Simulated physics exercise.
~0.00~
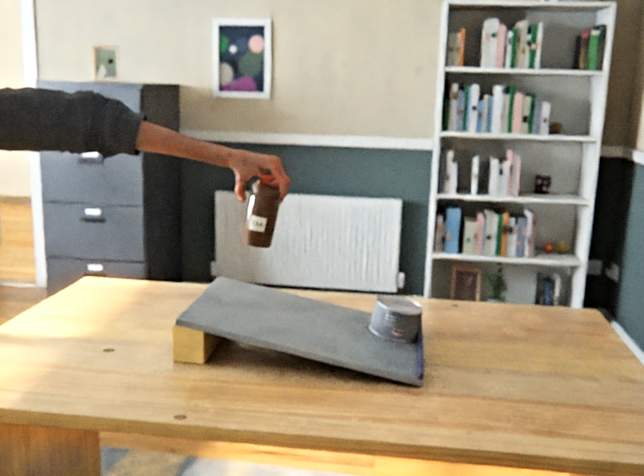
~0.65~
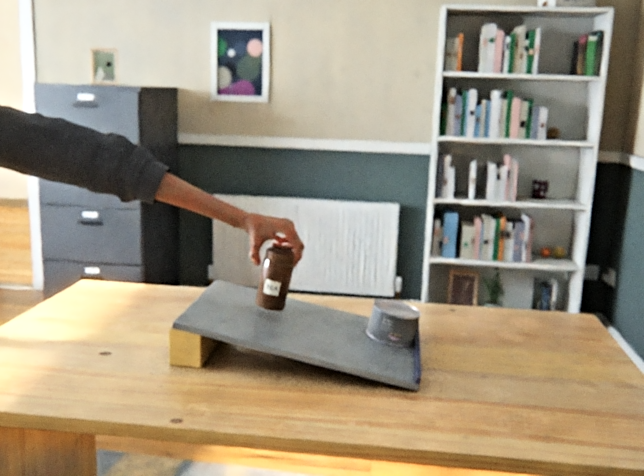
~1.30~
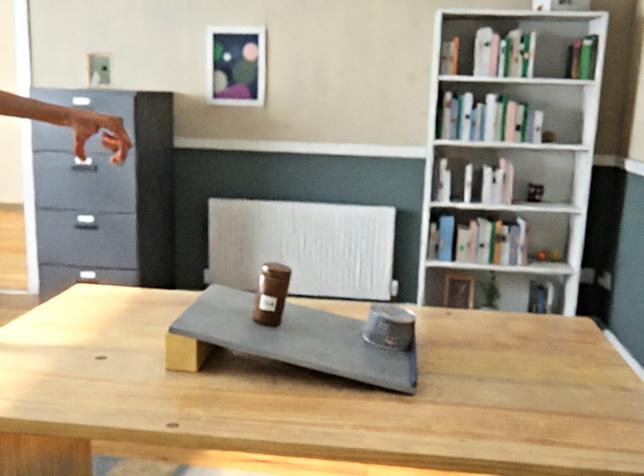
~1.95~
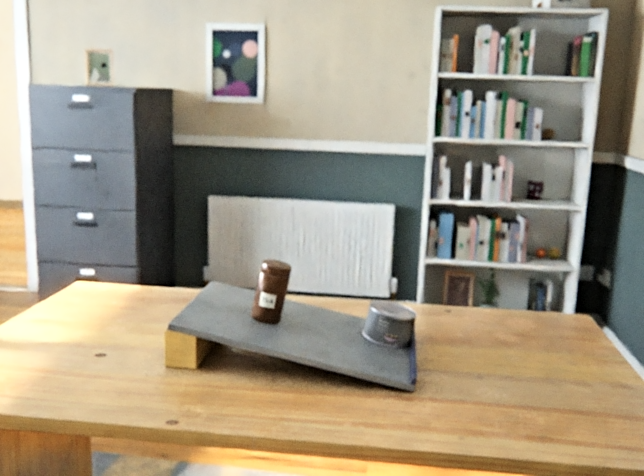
A hand lowered a brown jar onto the upper part of a sloping grey board, above a grey tub near the low end, then let go and drew away to the left. The jar stayed where it was put, leaning slightly, and the tub never moved.
